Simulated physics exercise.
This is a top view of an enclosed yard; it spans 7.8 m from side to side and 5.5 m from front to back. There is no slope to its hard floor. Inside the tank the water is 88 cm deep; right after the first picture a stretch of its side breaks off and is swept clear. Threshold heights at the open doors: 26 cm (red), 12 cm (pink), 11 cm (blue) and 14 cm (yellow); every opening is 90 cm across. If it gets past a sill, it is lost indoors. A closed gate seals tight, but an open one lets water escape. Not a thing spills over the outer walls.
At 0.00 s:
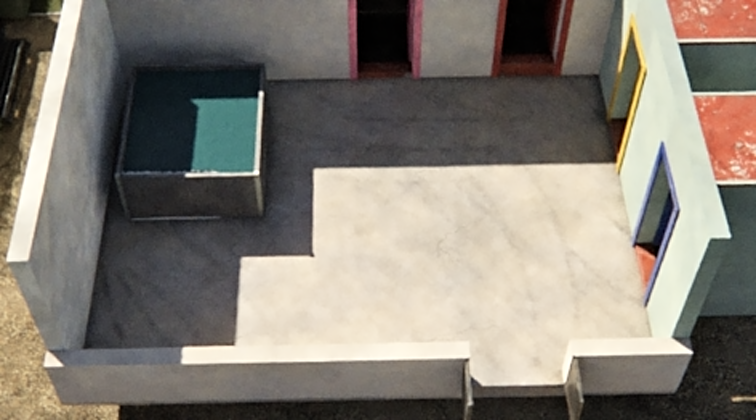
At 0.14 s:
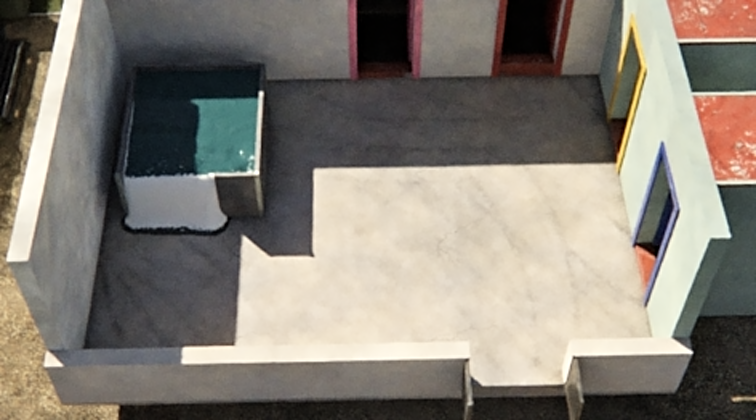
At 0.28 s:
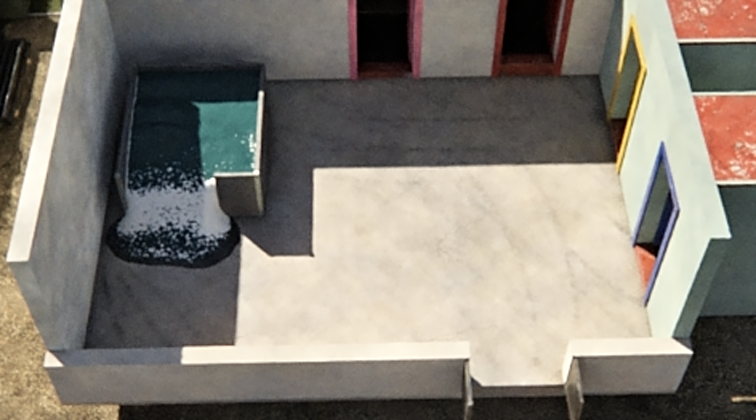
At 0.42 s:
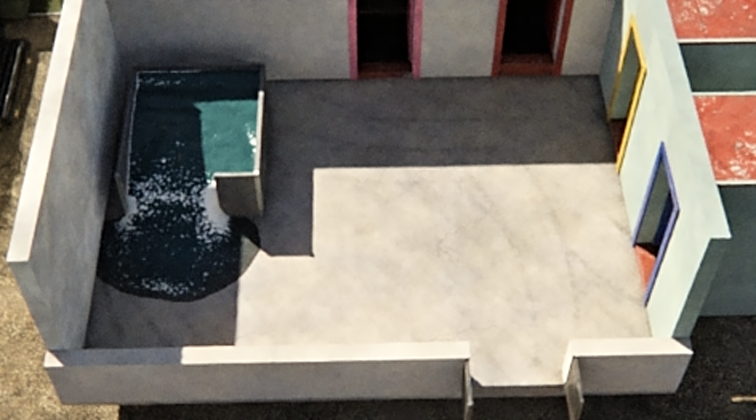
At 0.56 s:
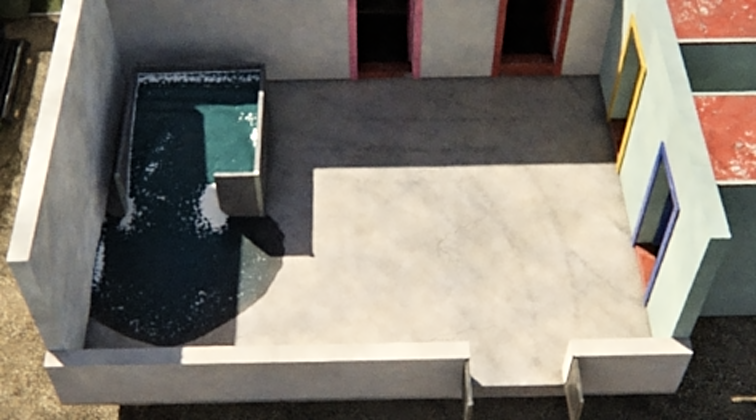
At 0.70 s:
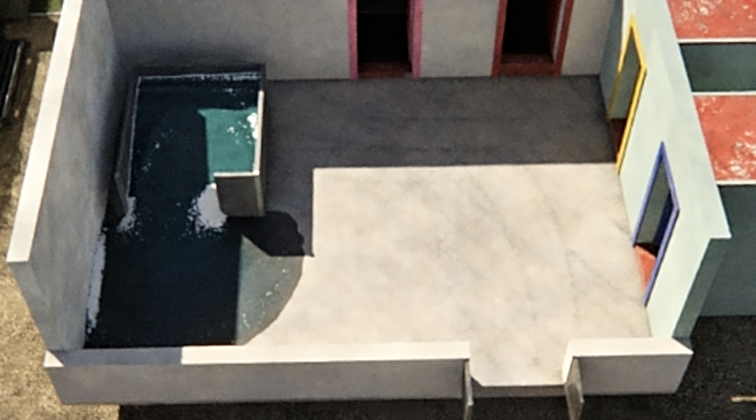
Water pouring through a gap in the front of a raised tank, spreading across the left side of a walled yard.
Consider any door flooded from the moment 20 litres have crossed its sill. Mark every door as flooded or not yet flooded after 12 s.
After that time, red door: Not yet flooded; pink door: Not yet flooded; blue door: Flooded; yellow door: Not yet flooded.
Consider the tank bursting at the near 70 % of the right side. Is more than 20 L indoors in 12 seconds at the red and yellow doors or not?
Here's how it goes: Red falls short, yellow exceeds it.
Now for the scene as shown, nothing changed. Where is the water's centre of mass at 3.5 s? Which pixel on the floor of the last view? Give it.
About (255, 261).
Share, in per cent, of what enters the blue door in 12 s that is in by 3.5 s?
It comes to about 0 per cent.
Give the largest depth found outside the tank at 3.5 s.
Depth: Approx. 29 cm.
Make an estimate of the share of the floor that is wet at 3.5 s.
Wet share: Near 60 percent.
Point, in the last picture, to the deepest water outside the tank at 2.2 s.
Pixel (93, 378), about.
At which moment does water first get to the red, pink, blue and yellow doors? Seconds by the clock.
Red: 5.0 s; pink: 5.5 s; blue: 3.4 s; yellow: 4.0 s.
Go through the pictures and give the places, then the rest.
The first picture shows the tank at (194, 121) is whole and still, 88 cm deep.
In the second picture, the front is at (125, 220), 0.8 m from the gap at (174, 203); 0.3 m2 of floor is under water; 88 cm left at the back of the tank.
In the third picture, water pours out at (174, 204) and has run 1.0 m, to (216, 258); typically 13 cm deep outside, 88 cm at the tank's back.
In the fourth picture, the front is at (191, 297), 1.5 m from the gap at (174, 205); 2.6 m2 of floor is under water; 85 cm left at the back of the tank.
In the fifth picture, water pours out at (174, 205) and has run 2.2 m, to (174, 341); typically 9 cm deep outside, 76 cm at the tank's back.
In the sixth picture, water pours out at (174, 205) and has run 2.7 m, to a hidden place; typically 8 cm deep outside, 75 cm at the tank's back.
After 1.4 s water covers 20 % of the floor and is deepest (72 cm) near (97, 354); red door not reached, pink door not reached, blue door not reached, yellow door not reached.
After 2.2 s water covers 25 % of the floor and is deepest (55 cm) near (93, 378); red door not reached, pink door not reached, blue door not reached, yellow door not reached.
After 3.5 s water covers 60 % of the floor and is deepest (29 cm) near (109, 277); red door not reached, pink door not reached, blue door 11 cm at the sill, 0 L in, yellow door not reached.
After 7.0 s water covers 90 % of the floor and is deepest (20 cm) near (596, 110); red door 17 cm at the sill, 0 L in, pink door 5 cm at the sill, 0 L in, blue door 16 cm at the sill, 136 L in, yellow door 11 cm at the sill, 0 L in.
After 12.0 s water covers 95 % of the floor and is deepest (16 cm) near (127, 86); red door 10 cm at the sill, 0 L in, pink door 7 cm at the sill, 1 L in, blue door 9 cm at the sill, 156 L in, yellow door 10 cm at the sill, 3 L in.
